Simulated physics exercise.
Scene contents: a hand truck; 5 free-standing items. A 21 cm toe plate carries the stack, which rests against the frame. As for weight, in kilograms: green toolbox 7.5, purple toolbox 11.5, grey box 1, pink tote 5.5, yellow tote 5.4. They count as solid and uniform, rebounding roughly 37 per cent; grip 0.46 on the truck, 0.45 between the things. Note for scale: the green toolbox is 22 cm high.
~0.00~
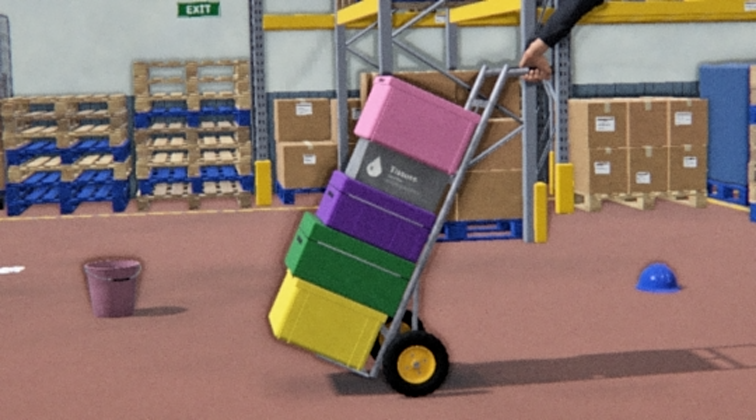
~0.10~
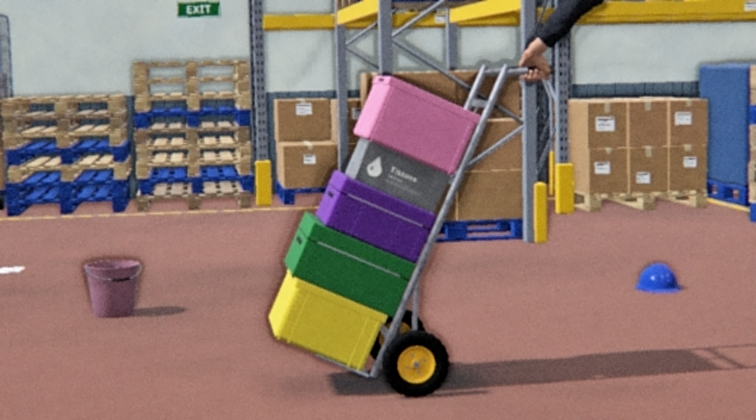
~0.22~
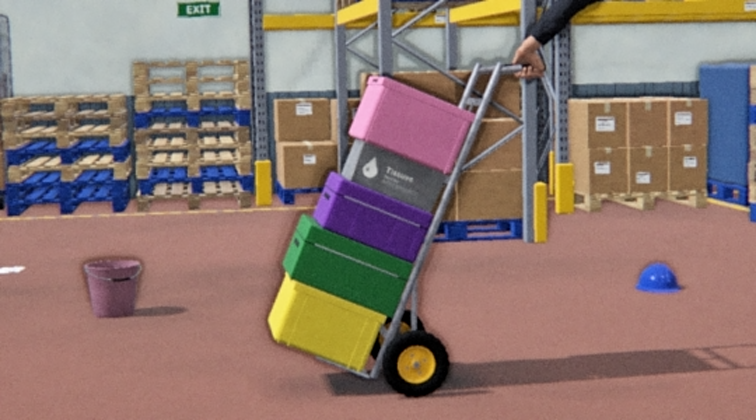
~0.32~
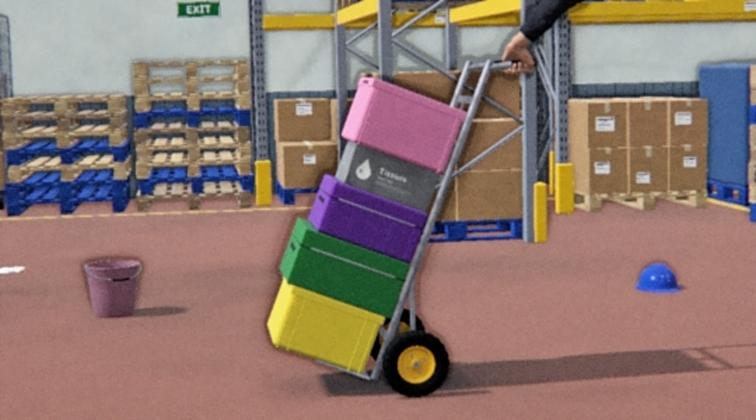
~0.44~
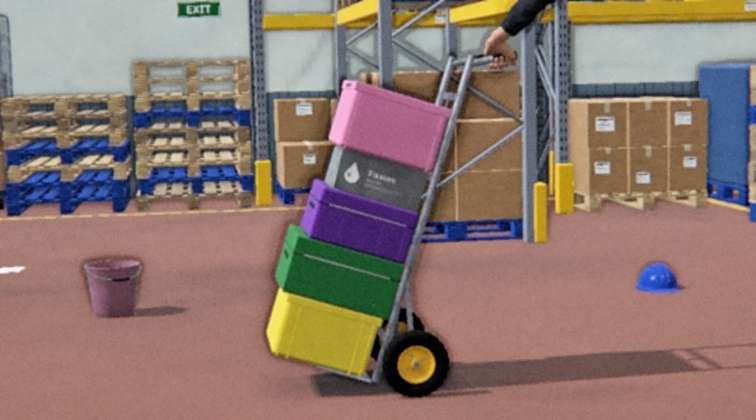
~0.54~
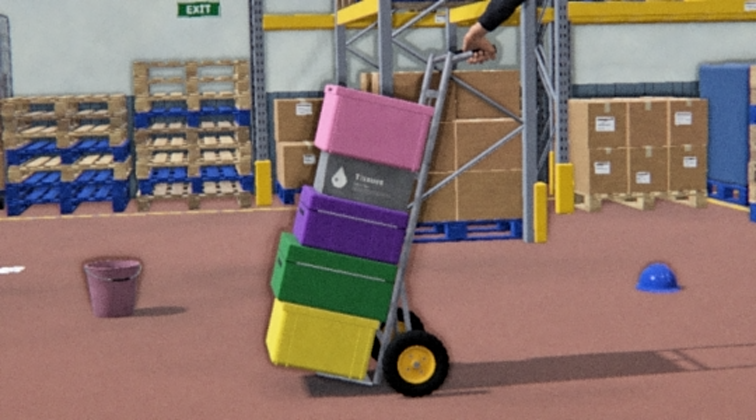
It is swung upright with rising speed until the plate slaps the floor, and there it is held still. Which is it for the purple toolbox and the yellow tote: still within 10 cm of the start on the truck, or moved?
In the end the purple toolbox holds position, and the yellow tote holds position.
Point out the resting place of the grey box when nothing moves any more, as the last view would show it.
At about (314, 196).
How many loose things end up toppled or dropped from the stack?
That makes 0.
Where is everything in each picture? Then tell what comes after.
Leaning back 25°; purple toolbox (375, 216); yellow tote (326, 317), in the first frame.
Leaning back 25°; pink tote (414, 125); green toolbox (348, 263), in the second frame.
Leaning back 24°; grey box (393, 175); pink tote (409, 125), in the third frame.
Leaning back 22°; green toolbox (343, 267); grey box (386, 175), in the fourth frame.
Leaning back 18°; pink tote (387, 126); green toolbox (338, 271), in the fifth frame.
Leaning back 14°; purple toolbox (349, 224); yellow tote (320, 333), in the sixth frame.
Around 0.84 s, truck upright; purple toolbox shifted 2 cm near (314, 242); pink tote shifted 4 cm; grey box shifted 3 cm.
Around 1.04 s, truck upright; purple toolbox tipped 8° against what carries it near (299, 241); yellow tote tipped 8° against what carries it near (313, 351); pink tote tipped 8° against what carries it.
Around 1.34 s, truck upright; purple toolbox shifted 3 cm near (313, 242); pink tote shifted 13 cm; grey box shifted 7 cm.
Finally (1.9 s), all 5 still in place (within 10 cm). Final places as that camera would see them, purple toolbox near (319, 242), yellow tote near (318, 354).
